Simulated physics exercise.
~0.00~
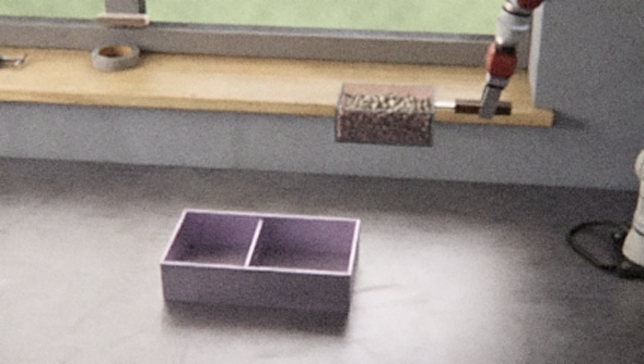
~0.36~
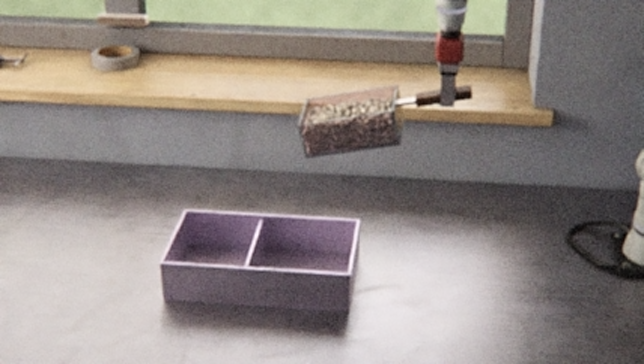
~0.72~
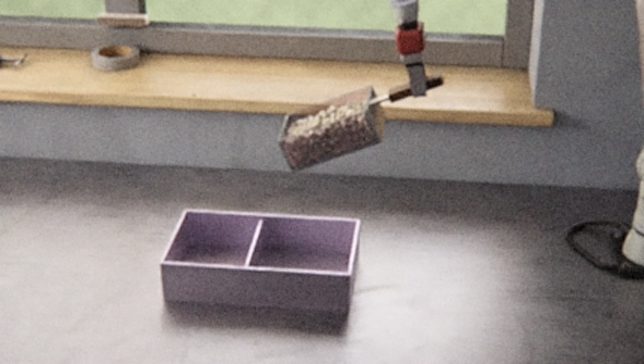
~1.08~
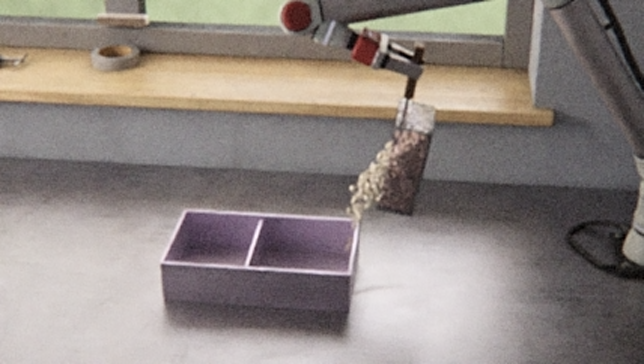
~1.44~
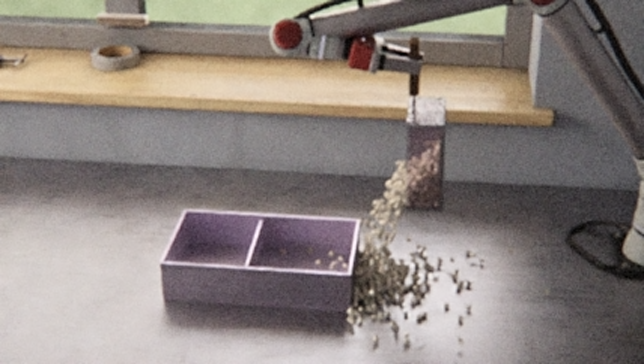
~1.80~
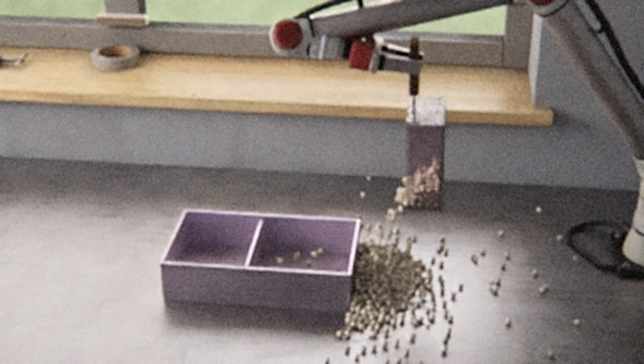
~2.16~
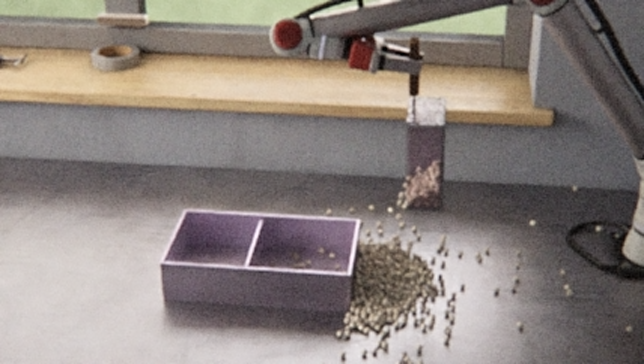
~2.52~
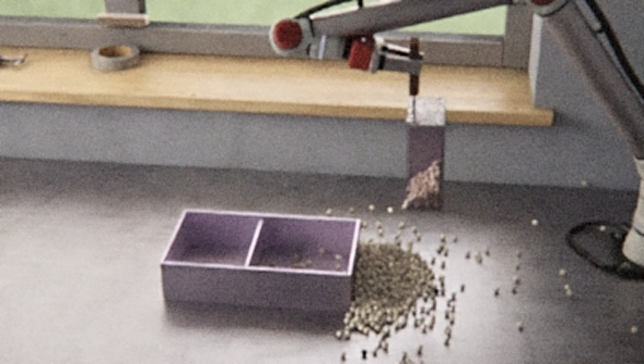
To begin with, a robot arm holds a clear box of small pale beads above a dark table, to the right of a purple tray split into two compartments. The arm carries the box left and begins to tip it toward the tray. It then swings the box back to the right while tilting it steeply, and beads stream out near the tray's right edge. Most miss, piling up beside the tray and scattering across the table, while a few land in the right compartment. Finally the box hangs still with some beads left inside.
